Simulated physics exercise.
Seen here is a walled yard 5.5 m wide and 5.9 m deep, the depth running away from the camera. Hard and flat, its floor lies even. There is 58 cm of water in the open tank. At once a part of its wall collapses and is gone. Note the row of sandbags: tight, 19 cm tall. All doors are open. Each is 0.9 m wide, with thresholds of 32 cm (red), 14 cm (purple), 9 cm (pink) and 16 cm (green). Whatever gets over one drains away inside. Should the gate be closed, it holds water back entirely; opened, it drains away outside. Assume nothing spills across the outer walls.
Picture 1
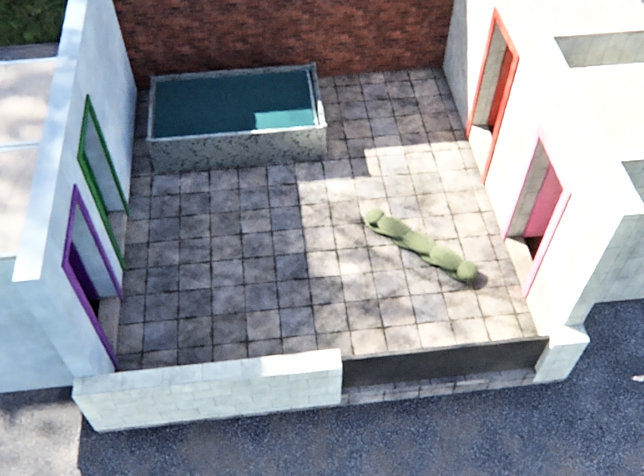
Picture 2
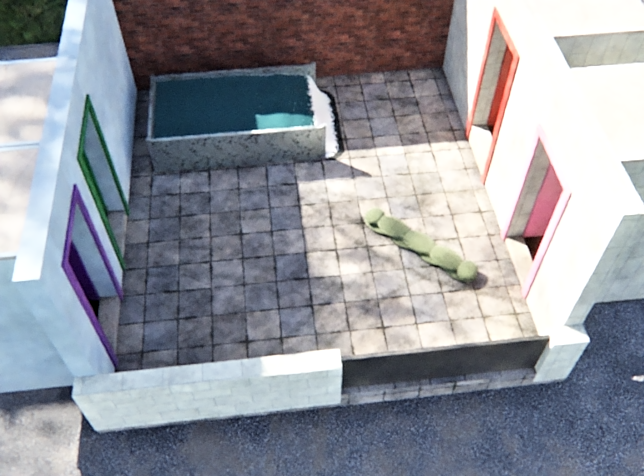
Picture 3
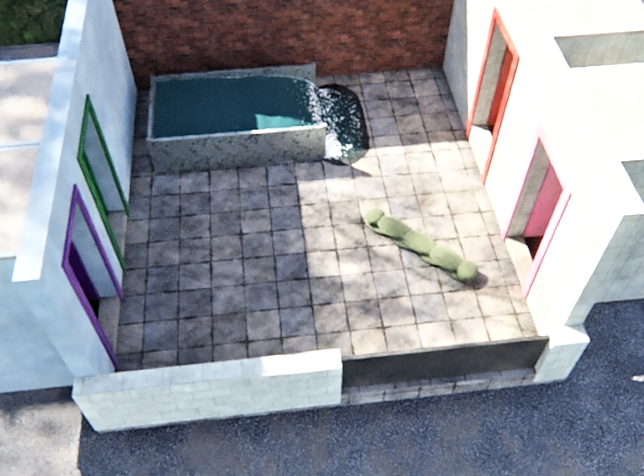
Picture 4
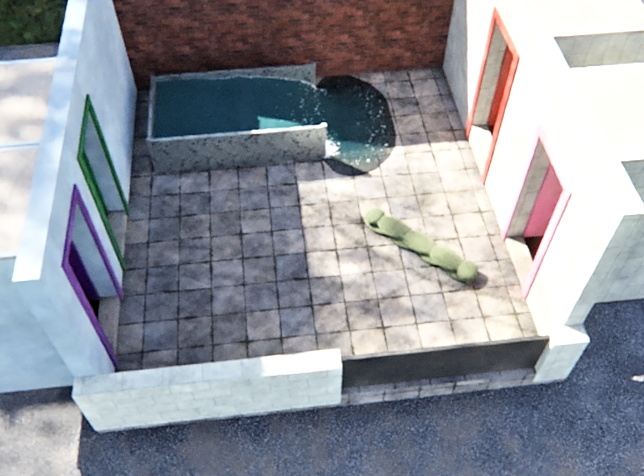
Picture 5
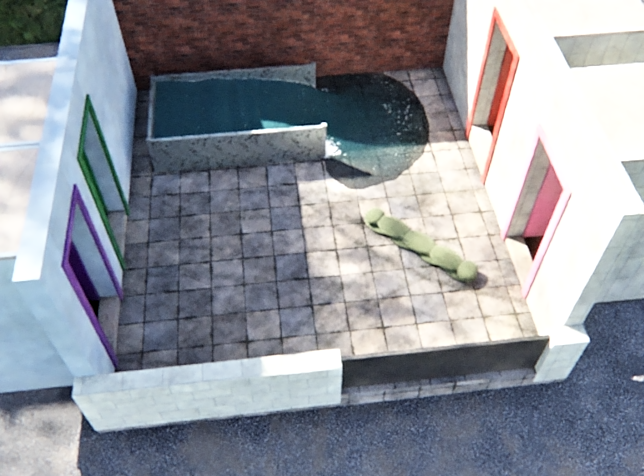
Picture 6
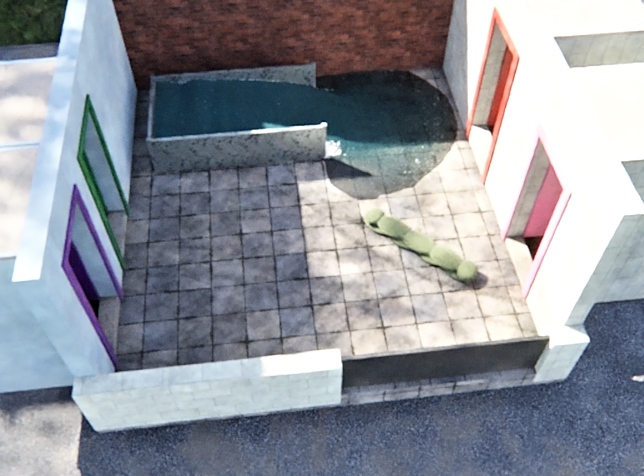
In a walled courtyard with brightly framed doorways and a row of sandbags, the right end of a water tank gave way, and water poured out, spreading across the paving toward the right.
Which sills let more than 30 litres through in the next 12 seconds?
Red door: Less than stated; purple door: Less than stated; pink door: More than stated; green door: Less than stated.
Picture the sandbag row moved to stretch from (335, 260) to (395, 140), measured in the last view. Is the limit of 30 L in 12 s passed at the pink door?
Next, pink ends up on the low side.
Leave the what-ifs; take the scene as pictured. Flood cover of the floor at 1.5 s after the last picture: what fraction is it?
Roughly 30 % of the floor is wet.
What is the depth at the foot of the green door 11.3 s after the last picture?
I'd say close to 7.5 cm.
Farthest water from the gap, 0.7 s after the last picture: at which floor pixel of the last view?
Somewhere about (485, 198).
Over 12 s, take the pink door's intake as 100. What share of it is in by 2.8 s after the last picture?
Fraction in by then: Around 0 per cent.
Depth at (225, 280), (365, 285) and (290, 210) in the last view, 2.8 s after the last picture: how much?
Close to 0, 0 and 0 centimetres.
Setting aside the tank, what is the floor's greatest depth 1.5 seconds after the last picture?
Max around 38 cm.
Then, 0.7 s after the last picture water covers 25 % of the floor and is deepest (38 cm) near (440, 72); red door 22 cm at the sill, 0 L in, purple door not reached, pink door not reached, green door not reached.
Then, 1.5 s after the last picture water covers 30 % of the floor and is deepest (38 cm) near (442, 78); red door 25 cm at the sill, 0 L in, purple door not reached, pink door 7 cm at the sill, 0 L in, green door not reached.
Then, 2.8 s after the last picture water covers 35 % of the floor and is deepest (30 cm) near (536, 343); red door 20 cm at the sill, 0 L in, purple door not reached, pink door 13 cm at the sill, 0 L in, green door not reached.
Then, 6.3 s after the last picture water covers 95 % of the floor and is deepest (18 cm) near (126, 240); red door 13 cm at the sill, 0 L in, purple door 9 cm at the sill, 0 L in, pink door 13 cm at the sill, 97 L in, green door 11 cm at the sill, 0 L in.
Then, 11.3 s after the last picture water covers 95 % of the floor and is deepest (10 cm) near (120, 314); red door 6 cm at the sill, 0 L in, purple door 10 cm at the sill, 0 L in, pink door 4 cm at the sill, 104 L in, green door 8 cm at the sill, 0 L in.
